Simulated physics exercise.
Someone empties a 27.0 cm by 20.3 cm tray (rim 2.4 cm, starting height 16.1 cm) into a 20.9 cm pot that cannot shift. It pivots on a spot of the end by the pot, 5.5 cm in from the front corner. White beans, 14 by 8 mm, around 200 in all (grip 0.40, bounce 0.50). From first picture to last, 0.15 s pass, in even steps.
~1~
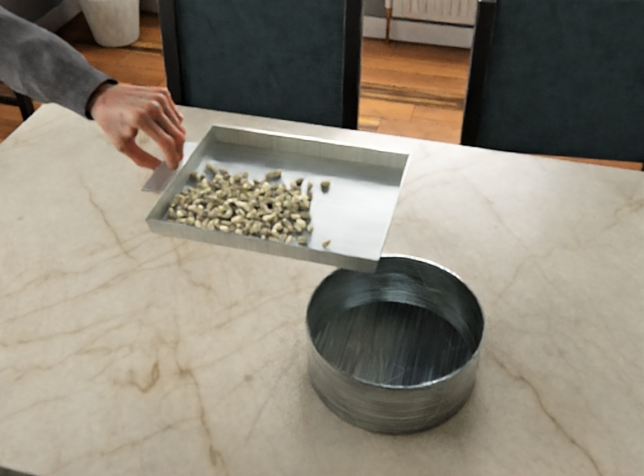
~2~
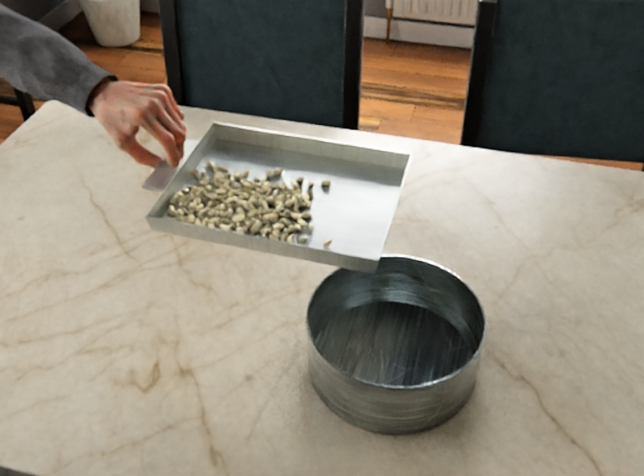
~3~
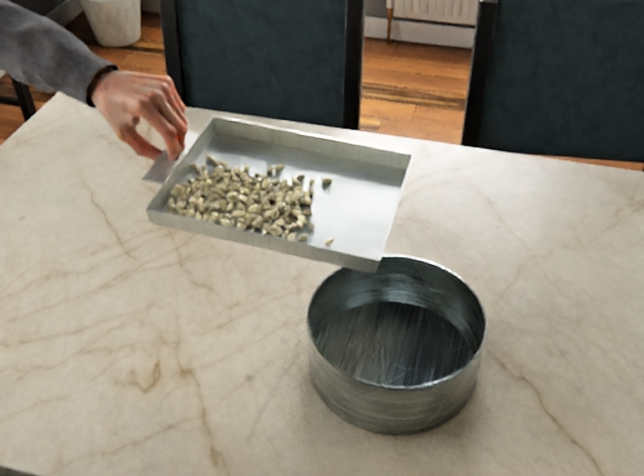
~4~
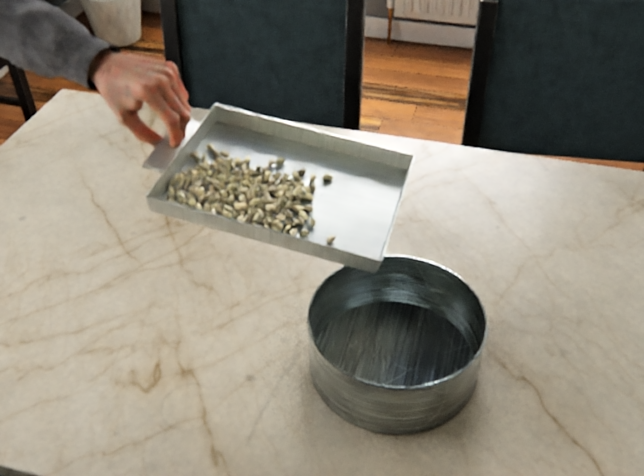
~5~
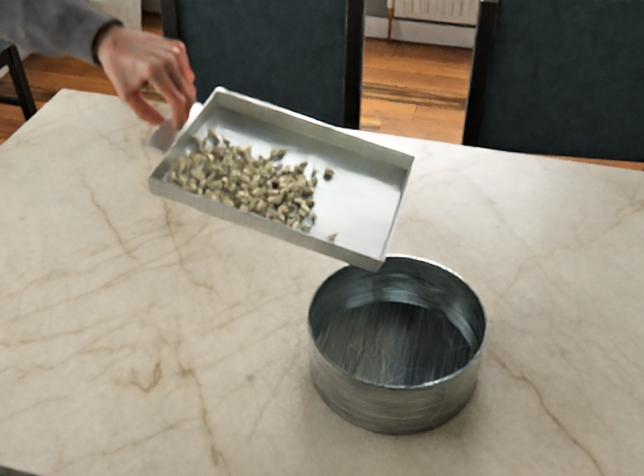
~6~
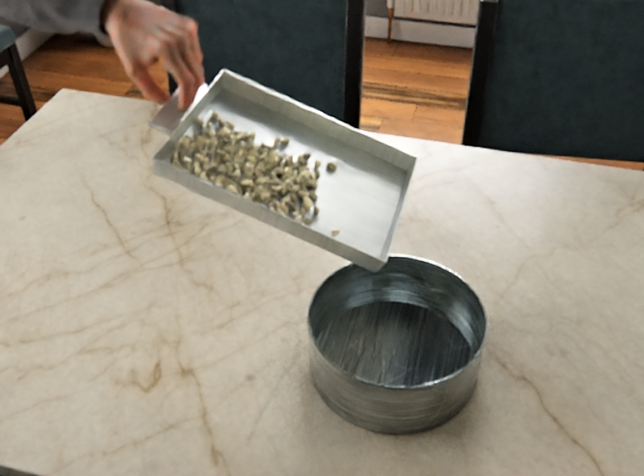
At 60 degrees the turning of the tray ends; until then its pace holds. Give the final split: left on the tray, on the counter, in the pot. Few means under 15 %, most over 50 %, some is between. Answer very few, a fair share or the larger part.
Left on the tray: A fair share; on the counter: A fair share; in the pot: A fair share.
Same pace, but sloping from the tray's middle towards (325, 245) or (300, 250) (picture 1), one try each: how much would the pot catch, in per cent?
About 60 and 20 per cent.
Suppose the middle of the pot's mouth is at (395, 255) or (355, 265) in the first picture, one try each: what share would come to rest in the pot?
About 25 and 5 per cent.
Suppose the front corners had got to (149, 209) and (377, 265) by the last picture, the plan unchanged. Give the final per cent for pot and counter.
Pot 20, counter 5.
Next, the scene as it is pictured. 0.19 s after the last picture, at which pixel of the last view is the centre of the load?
Near (319, 123).
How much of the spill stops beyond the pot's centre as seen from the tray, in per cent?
Roughly 100 per cent.
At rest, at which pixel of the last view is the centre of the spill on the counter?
Around (568, 293).
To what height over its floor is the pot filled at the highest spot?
Roughly 1.0 cm.
Then, 0.11 s after the last picture, tilt 42 degrees; the tray holds 100 %, the pot 0 %.
Then, 0.19 s after the last picture, tilt 56 degrees; the tray holds 100 %, the pot 0 %.
Then, 0.40 s after the last picture, tilt 60 degrees; the tray holds 80 %, the pot 0 %.
In the end, tray 45 %, counter 30 %, pot 25 %.
